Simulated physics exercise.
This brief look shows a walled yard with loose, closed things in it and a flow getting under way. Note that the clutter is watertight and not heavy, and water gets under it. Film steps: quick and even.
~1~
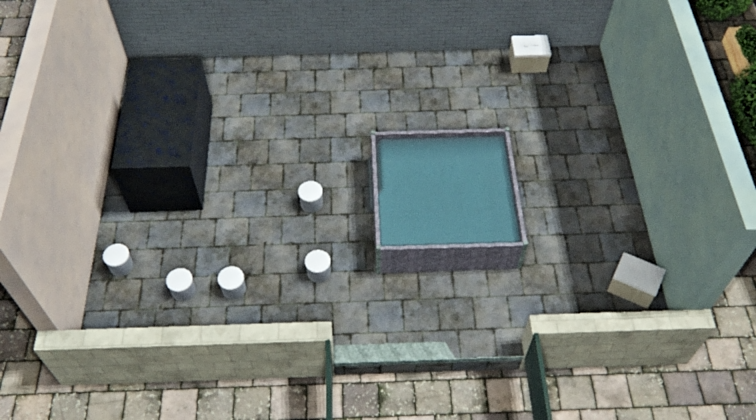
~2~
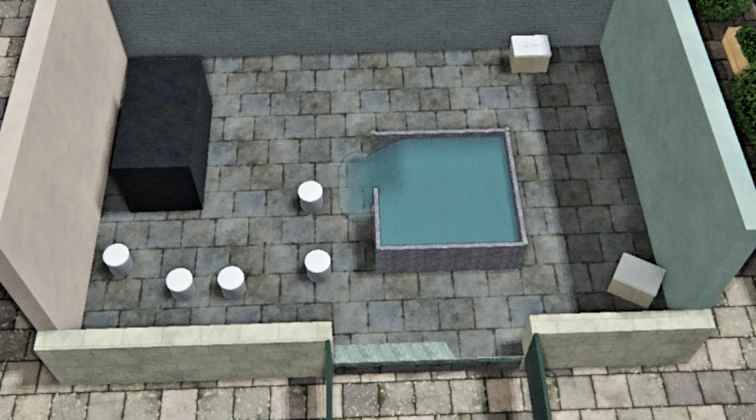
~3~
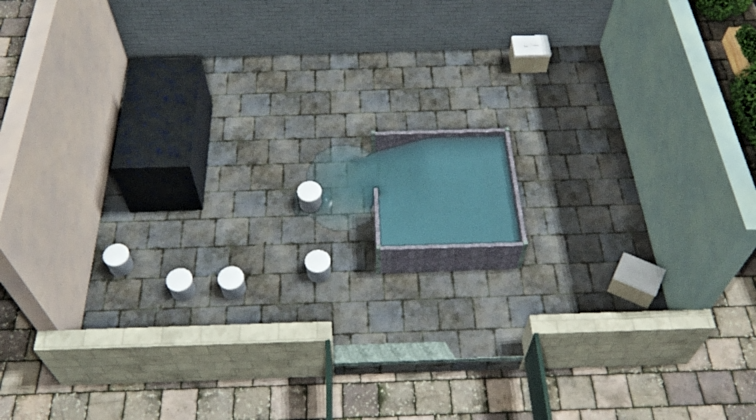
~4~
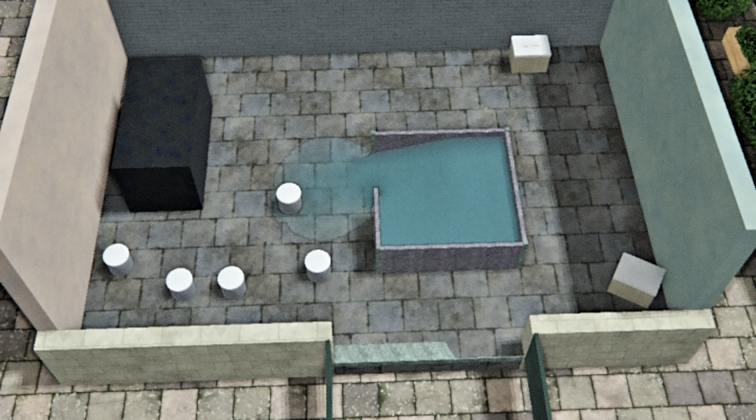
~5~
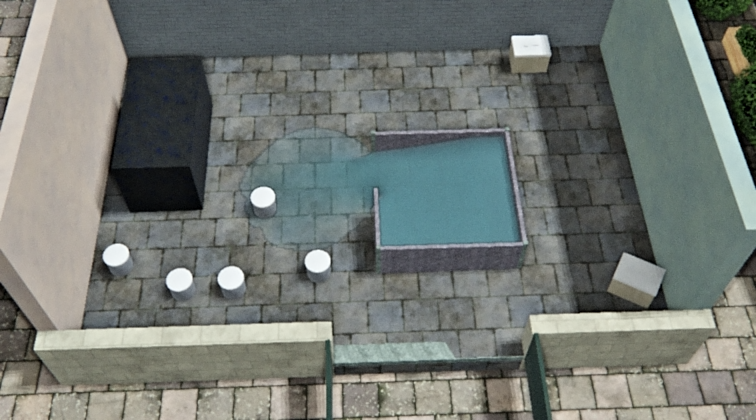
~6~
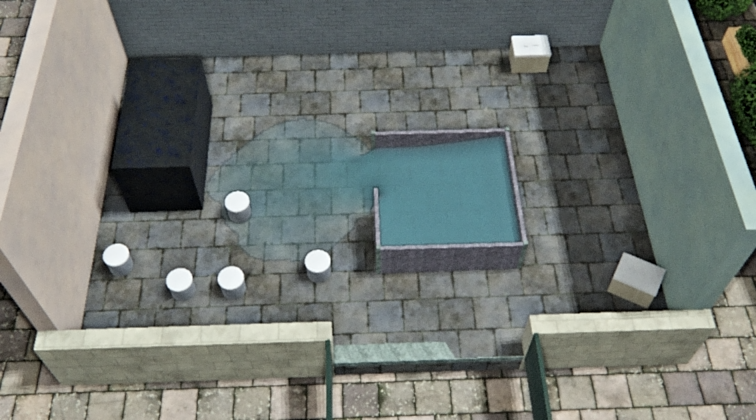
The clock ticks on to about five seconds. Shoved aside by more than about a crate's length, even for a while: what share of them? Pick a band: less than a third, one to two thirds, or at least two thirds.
The fraction is one to two thirds of them.
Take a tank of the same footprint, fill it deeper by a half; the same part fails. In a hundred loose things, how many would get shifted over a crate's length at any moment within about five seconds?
Something like 60 % of the loose things.
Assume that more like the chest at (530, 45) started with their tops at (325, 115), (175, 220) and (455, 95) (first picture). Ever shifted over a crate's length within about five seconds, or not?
In order: Shoved clear, shoved clear, then hardly budges.
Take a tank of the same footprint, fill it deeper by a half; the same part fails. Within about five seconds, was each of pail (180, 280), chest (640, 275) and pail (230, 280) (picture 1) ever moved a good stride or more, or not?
Result by item: Covered it; didn't cover it; covered it.
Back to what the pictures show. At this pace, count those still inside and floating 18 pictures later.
Count: 3.
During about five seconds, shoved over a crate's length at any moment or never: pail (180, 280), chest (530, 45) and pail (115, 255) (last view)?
Outcome, each in turn - passed the mark / never cleared it / passed the mark.
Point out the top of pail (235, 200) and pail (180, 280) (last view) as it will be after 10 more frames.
They end up close to (102, 226) and close to (151, 305).
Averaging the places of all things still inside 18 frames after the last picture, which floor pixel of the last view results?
Roughly at (305, 255).
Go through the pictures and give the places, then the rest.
In the first frame, a pail at (311, 191), on the bottom; a chest at (640, 273), on the bottom; 0 of 7 have shifted.
In the second frame, a pail at (311, 191) rests on the ground; a chest at (640, 273) rests on the ground; 0 of 7 have shifted.
In the third frame, a pail at (310, 191) rests on the ground; a chest at (640, 273), on the bottom; 0 of 7 have shifted.
In the fourth frame, a pail at (289, 193), on the bottom, close to its start; a chest at (640, 273) rests on the ground; 1 of 7 have shifted.
In the fifth frame, a pail at (263, 197) rests on the ground, a stride from its start; a chest at (640, 273) rests on the ground; 1 of 7 have shifted.
In the sixth frame, a pail at (237, 201) rests on the ground, a stride from its start; a chest at (640, 273), on the bottom; 1 of 7 have shifted.
A moment on, 1 of 7 are well off their spots; 0 afloat.
Next, 1 of 7 are well off their spots; 2 afloat.
Later, 3 of 7 are well off their spots; 3 afloat.
In the end, 3 of 7 are well off their spots, and 4 have been at some point; 4 afloat.
